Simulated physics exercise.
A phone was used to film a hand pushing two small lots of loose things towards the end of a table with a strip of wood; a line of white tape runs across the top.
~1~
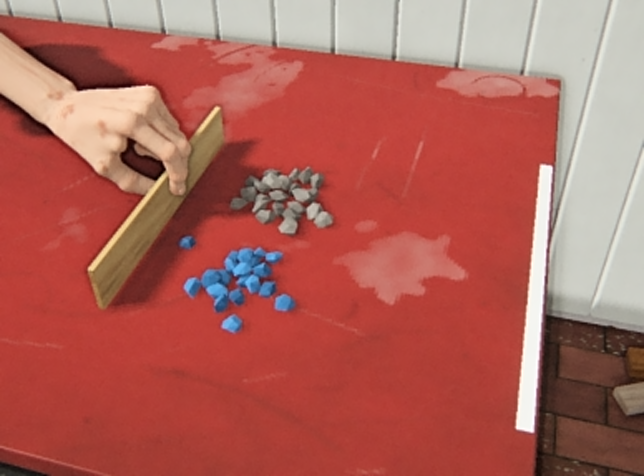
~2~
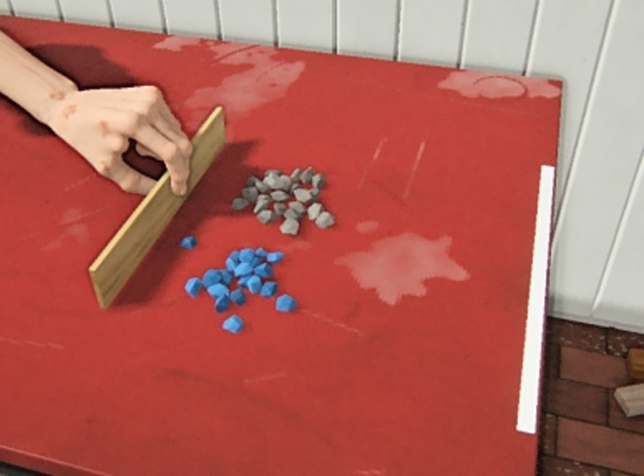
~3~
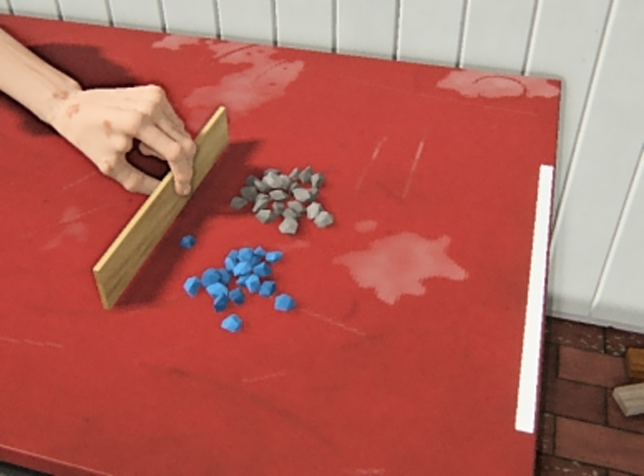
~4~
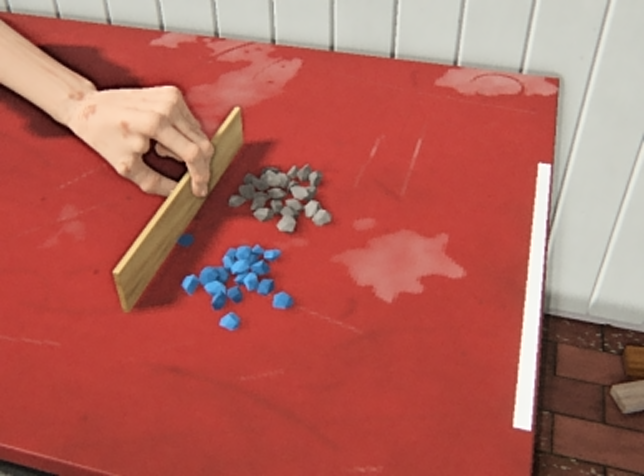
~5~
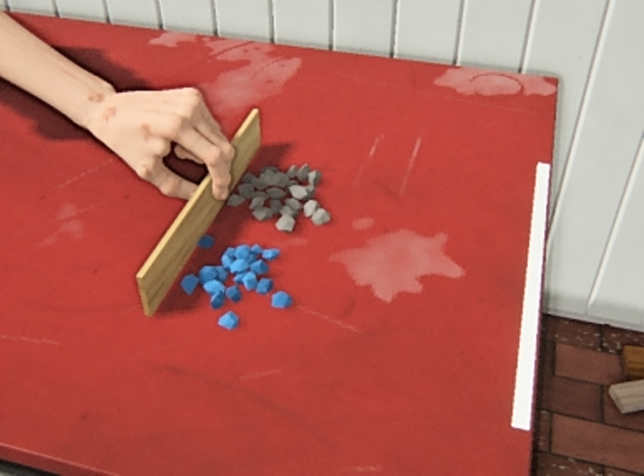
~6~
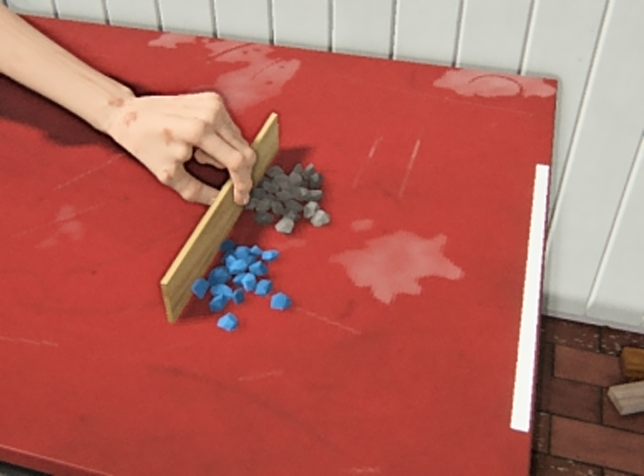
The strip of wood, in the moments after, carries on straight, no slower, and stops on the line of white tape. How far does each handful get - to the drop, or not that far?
The near handful gets to the drop. The far handful gets to the drop.
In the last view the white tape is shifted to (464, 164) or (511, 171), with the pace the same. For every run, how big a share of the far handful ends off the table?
0 % and 30 %.
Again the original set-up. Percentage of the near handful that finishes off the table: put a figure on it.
About 100 per cent of it.
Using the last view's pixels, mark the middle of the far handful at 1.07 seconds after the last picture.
Around (415, 218).
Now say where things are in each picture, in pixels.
The first frame shows strip of wood (107, 274), at rest; white tape (546, 176), right by the edge; edge at (548, 281); near handful (246, 280), a few aquarium stones; far handful (278, 196), a few bits of gravel.
The second frame shows strip of wood (108, 274), at rest; far handful (279, 196).
The third frame shows strip of wood (112, 274); near handful (246, 280).
The fourth frame shows strip of wood (131, 277); far handful (276, 194).
The fifth frame shows strip of wood (154, 281); near handful (242, 277), about a tenth pushed along.
The sixth frame shows strip of wood (177, 287); white tape (542, 175); edge at (544, 281); near handful (242, 279), roughly a quarter pushed along; far handful (285, 196), roughly half pushed along.
Then, 1.07 s later than the last frame, strip of wood still moving, near (385, 212); near handful all on the table, its front near (420, 321); far handful all on the table, its front near (446, 228).
Then, 2.15 s later than the last frame, strip of wood stopped at the white tape; near handful every one over the edge; far handful every one over the edge.
When it is over, strip of wood stopped at the white tape; near handful every one over the edge; far handful every one over the edge.
